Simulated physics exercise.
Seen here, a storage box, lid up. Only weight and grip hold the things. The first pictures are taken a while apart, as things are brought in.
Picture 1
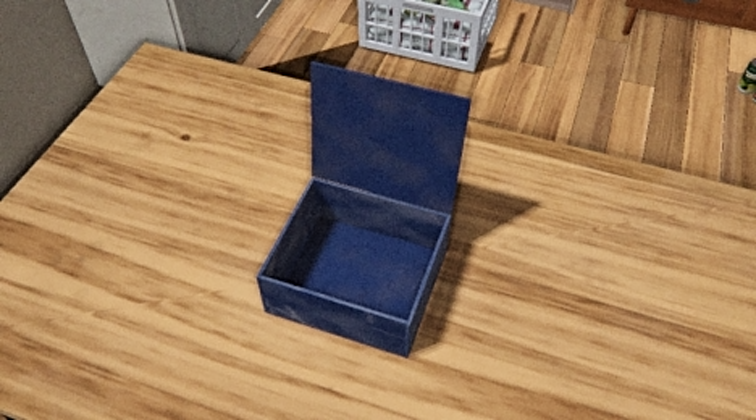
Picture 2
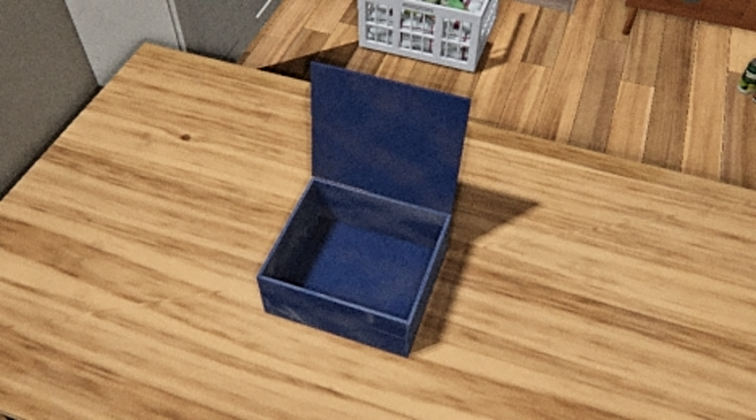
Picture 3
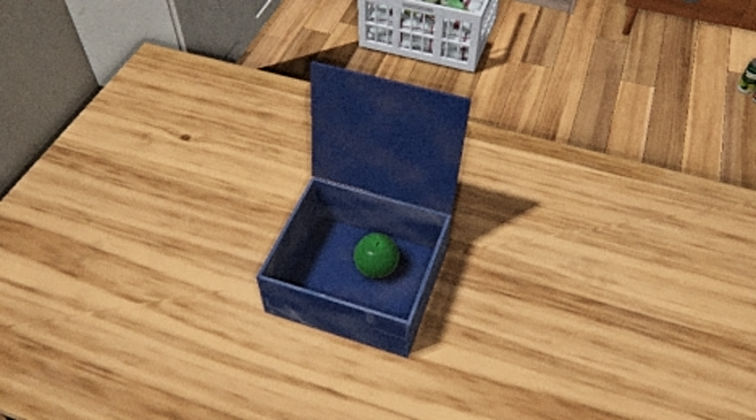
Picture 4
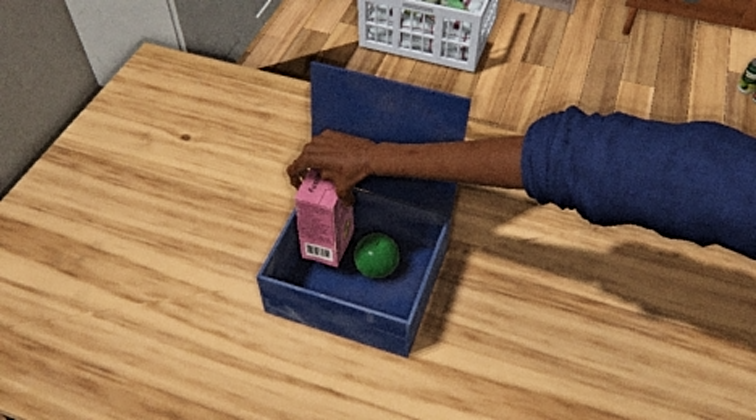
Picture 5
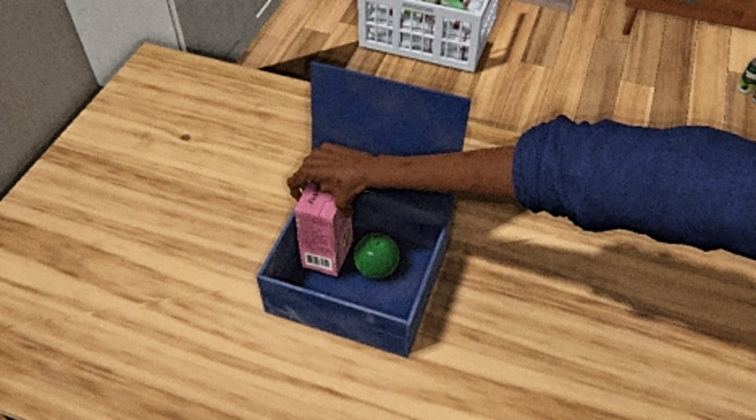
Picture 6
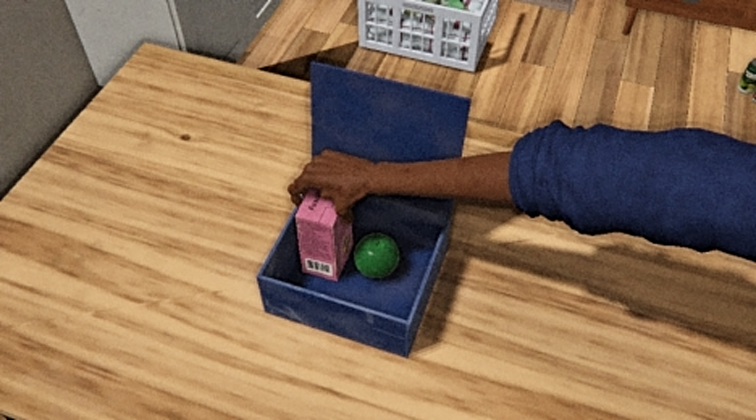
A green apple appears in the open, empty blue box on a wooden table, and then a hand reaching in from the right lowers a pink carton into the box, just left of the apple, and keeps holding it.
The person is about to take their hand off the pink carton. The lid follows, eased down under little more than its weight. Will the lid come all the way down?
It is held up.
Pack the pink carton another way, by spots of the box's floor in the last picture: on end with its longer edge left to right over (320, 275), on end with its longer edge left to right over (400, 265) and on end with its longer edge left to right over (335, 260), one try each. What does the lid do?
First try: It is held up; second try: It is held up; third try: It is held up.
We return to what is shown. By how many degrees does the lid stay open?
About 50°.
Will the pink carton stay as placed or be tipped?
The pink carton keeps its pose.
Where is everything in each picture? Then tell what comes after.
In the first picture, the last thing is not in view yet.
In the second picture, the last thing is not in view yet.
In the third picture, the last thing is not in view yet; green apple (377, 256).
In the fourth picture, coming down; pink carton (326, 215); green apple (377, 256).
In the fifth picture, coming down; pink carton (325, 226); green apple (377, 256).
In the sixth picture, put in, still held; pink carton (326, 231); green apple (377, 256).
Then, 1.20 s later than the last frame, lid starting down.
Then, 1.50 s later than the last frame, lid 66° above the rim.
When it is over, lid 52° above the rim; both as before. End places, in pixels of the last picture, pink carton near (326, 231).
